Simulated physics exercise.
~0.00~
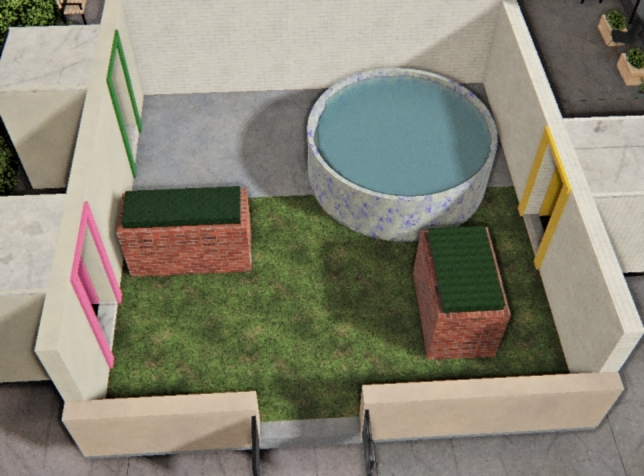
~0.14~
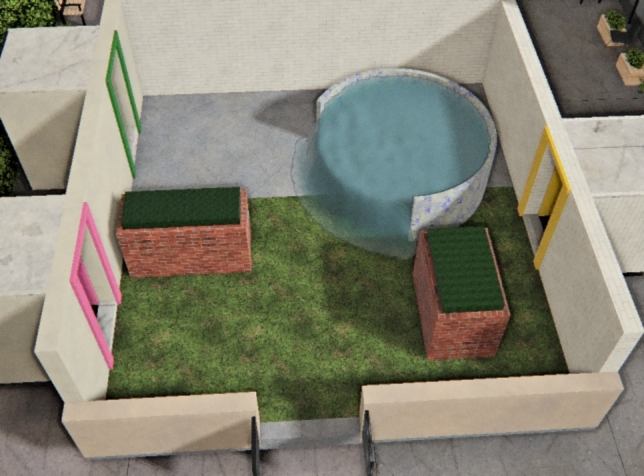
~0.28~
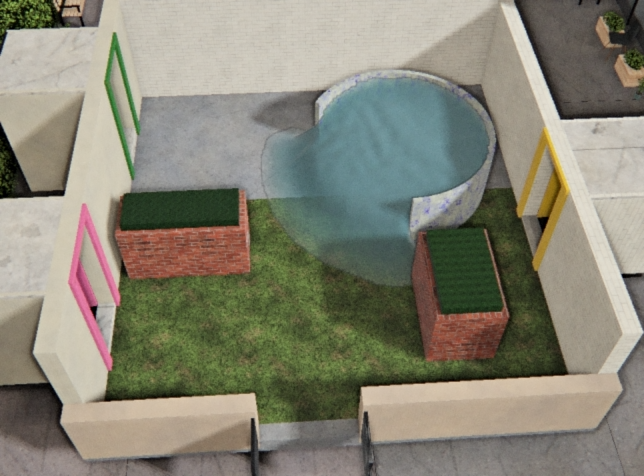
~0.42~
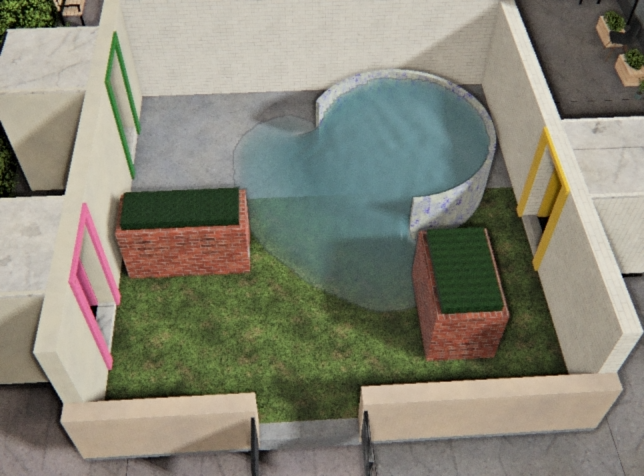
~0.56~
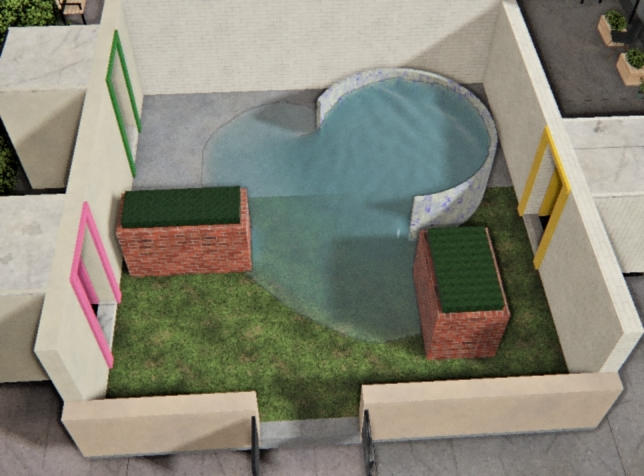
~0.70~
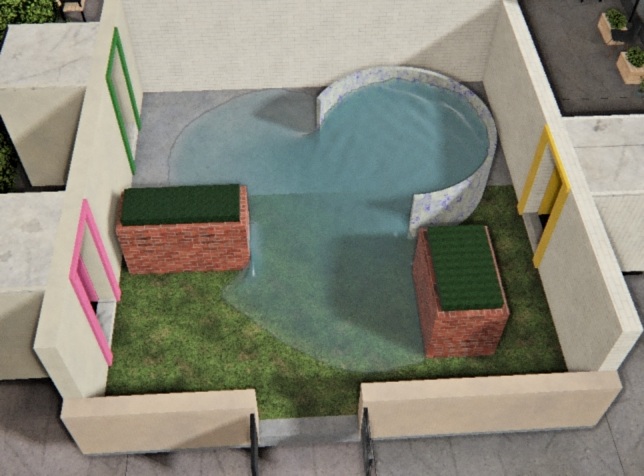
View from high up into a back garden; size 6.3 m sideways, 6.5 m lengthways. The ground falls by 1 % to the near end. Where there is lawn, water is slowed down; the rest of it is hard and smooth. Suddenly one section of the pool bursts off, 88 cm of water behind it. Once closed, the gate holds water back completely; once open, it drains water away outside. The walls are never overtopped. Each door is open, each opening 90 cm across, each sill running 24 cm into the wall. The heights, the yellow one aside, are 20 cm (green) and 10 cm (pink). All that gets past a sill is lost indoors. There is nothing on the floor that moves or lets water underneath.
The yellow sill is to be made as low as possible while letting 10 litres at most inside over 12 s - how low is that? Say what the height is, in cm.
It comes to about 13.5 cm.
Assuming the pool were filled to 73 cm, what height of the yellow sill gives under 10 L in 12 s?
Required height: Approx. 10.5 cm.
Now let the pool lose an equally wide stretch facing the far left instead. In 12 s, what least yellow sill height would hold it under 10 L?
You'd want it roughly 10.0 centimetres tall.
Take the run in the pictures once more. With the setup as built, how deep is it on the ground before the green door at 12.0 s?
Some 6.5 centimetres.
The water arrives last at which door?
That's the pink one.
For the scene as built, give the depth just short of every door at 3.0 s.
Door depths (cm): Green = 30, pink = 16, yellow = 2.
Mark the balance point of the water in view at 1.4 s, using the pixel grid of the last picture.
I'd say around (334, 201).
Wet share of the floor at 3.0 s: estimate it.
80 %.
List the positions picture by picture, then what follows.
The first picture shows the pool at (402, 133) is whole and still, 88 cm deep; the yellow door at (545, 196) is dry.
In the second picture, water pours out at (326, 197) and has run 0.3 m, to (403, 255); about 9 cm deep outside, 88 cm at the back.
In the third picture, the gap is at (325, 198), the front 0.8 m out at (269, 145); the back of the pool holds 88 cm.
In the fourth picture, water pours out at (325, 200) and has run 1.3 m, to (377, 307); about 12 cm deep outside, 88 cm at the back.
In the fifth picture, the front is at (361, 336), 1.8 m from the gap at (326, 199); 9.1 m2 of floor is wet, 84 cm left at the back.
In the sixth picture, the gap is at (326, 198), the front 2.4 m out at (333, 362); the back of the pool holds 70 cm; 1.0 m in a straight line remain to the yellow door at (544, 194).
After 1.4 s water covers 70 % of the floor, deepest (50 cm) near (253, 244); it has not reached the yellow door.
After 3.0 s water covers 80 % of the floor, deepest (43 cm) near (143, 99); 2 cm at the yellow door, 0 litres in over its 5 cm sill.
After 12.0 s water covers 100 % of the floor, deepest (16 cm) near (499, 406); 13 cm at the yellow door, 119 litres in over its 5 cm sill.
At the yellow door as built, the water arrived by 1.5 s and peaked near 14 cm at 9.4 s.
With a sill of 12.5 cm, 15 litres would have come in within the 12 s; with 14.5 cm, 6 litres. So under 10 litres takes about 13.5 cm.
